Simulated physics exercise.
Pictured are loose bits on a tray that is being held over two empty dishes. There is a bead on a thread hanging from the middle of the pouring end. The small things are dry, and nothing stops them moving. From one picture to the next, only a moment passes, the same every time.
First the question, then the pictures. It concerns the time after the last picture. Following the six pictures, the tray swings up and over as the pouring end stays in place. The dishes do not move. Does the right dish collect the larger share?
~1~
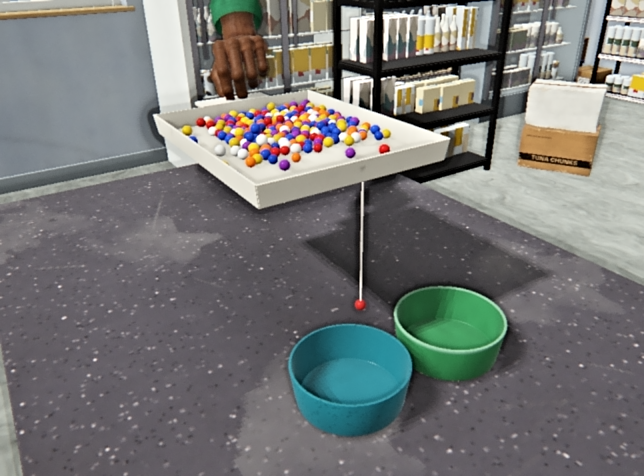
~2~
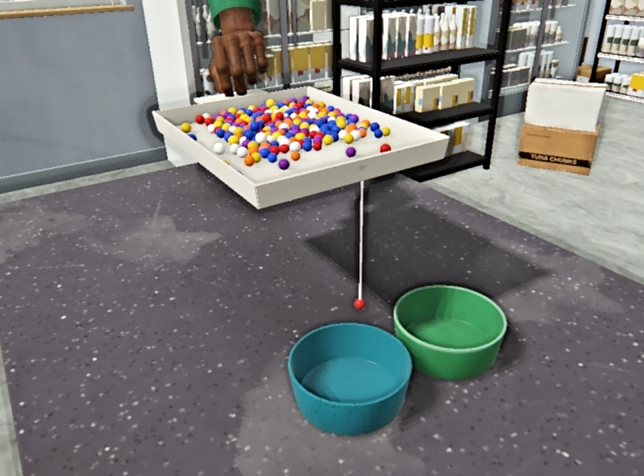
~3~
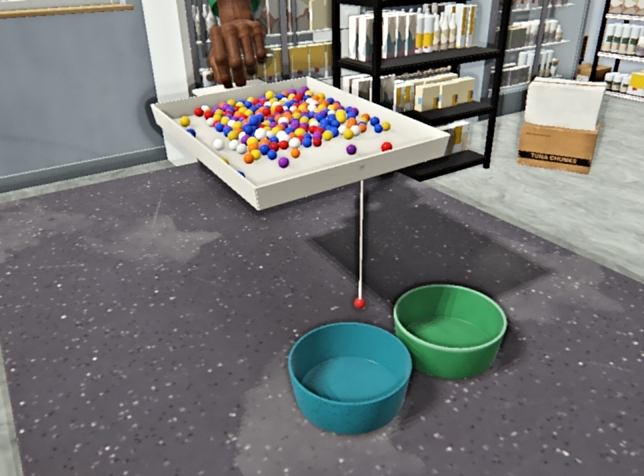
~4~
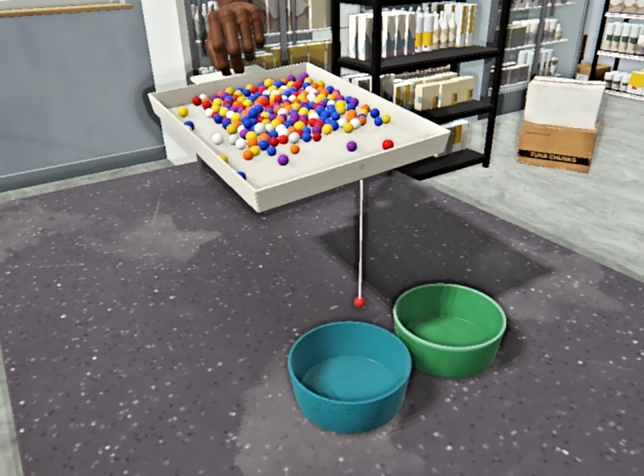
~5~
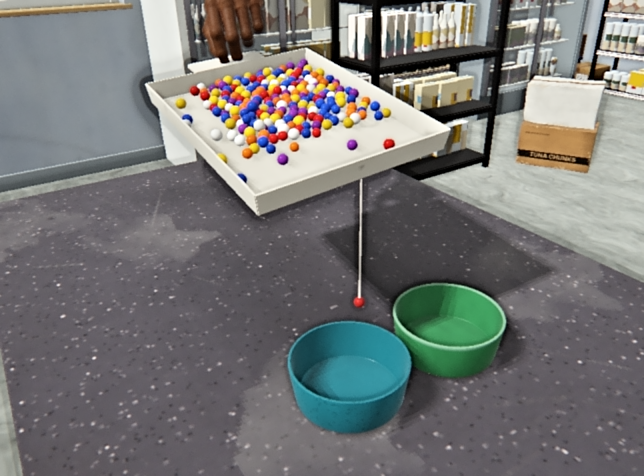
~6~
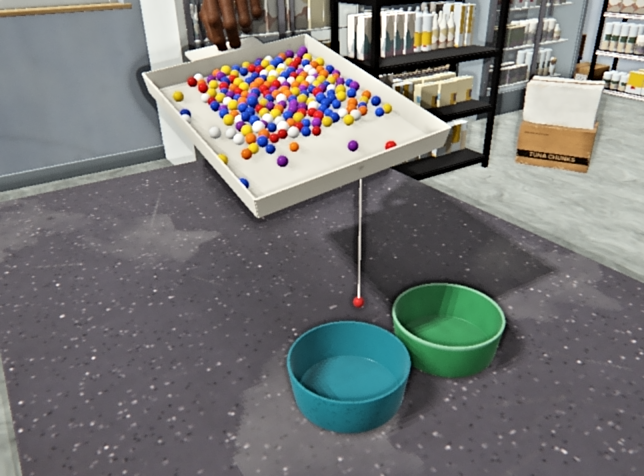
No.
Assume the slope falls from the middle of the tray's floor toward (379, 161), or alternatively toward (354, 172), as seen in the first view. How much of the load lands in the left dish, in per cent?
Shares: 0 %, then 30 %.
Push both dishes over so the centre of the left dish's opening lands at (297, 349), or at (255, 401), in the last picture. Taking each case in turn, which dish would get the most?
In the first try it's the left-side dish, and in the second it's the left-side dish.
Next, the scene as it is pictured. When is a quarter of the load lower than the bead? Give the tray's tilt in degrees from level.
Somewhere around 90 degrees.
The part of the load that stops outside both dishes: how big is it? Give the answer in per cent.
About 60 per cent.
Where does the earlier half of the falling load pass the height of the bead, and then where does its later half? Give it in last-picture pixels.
The early half goes through (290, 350), the late half through (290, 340).
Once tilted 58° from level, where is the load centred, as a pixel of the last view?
The middle of the pieces shows up near (296, 163).
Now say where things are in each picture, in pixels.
Corners of the pouring end at (257, 183) and (445, 138), level; middle of the load at (290, 128), round plastic beads; left dish at (387, 413); right dish at (489, 359); bead on its thread at (361, 305), in the first frame.
Corners of the pouring end at (257, 184) and (445, 137), level; middle of the load at (290, 126), in the second frame.
Corners of the pouring end at (257, 186) and (445, 134), tipped barely, lowest at the left corner; middle of the load at (289, 120), in the third frame.
Corners of the pouring end at (257, 189) and (446, 131), tipped a little, lowest at the left corner; middle of the load at (289, 110), in the fourth frame.
Corners of the pouring end at (257, 193) and (446, 129), tipped a little, lowest at the left corner; middle of the load at (288, 102), in the fifth frame.
Corners of the pouring end at (256, 197) and (446, 127), tipped a little, lowest at the left corner; middle of the load at (288, 95), most on the move; left dish at (386, 410); right dish at (487, 356), in the sixth frame.
Soon after the last picture, tray tipped steeply; nearly all on the tray; a stray few in the left dish; a stray few outside both; a stray few in the air.
A little later, tray tipped right over; about a third on the tray; about a quarter in the left dish; about a quarter outside both; about a quarter in the air.
Later still, tray tipped past a quarter turn; about half in the left dish; about two thirds outside both.
By the end, tray tipped past a quarter turn; about half in the left dish; none in the right dish; about two thirds outside both.
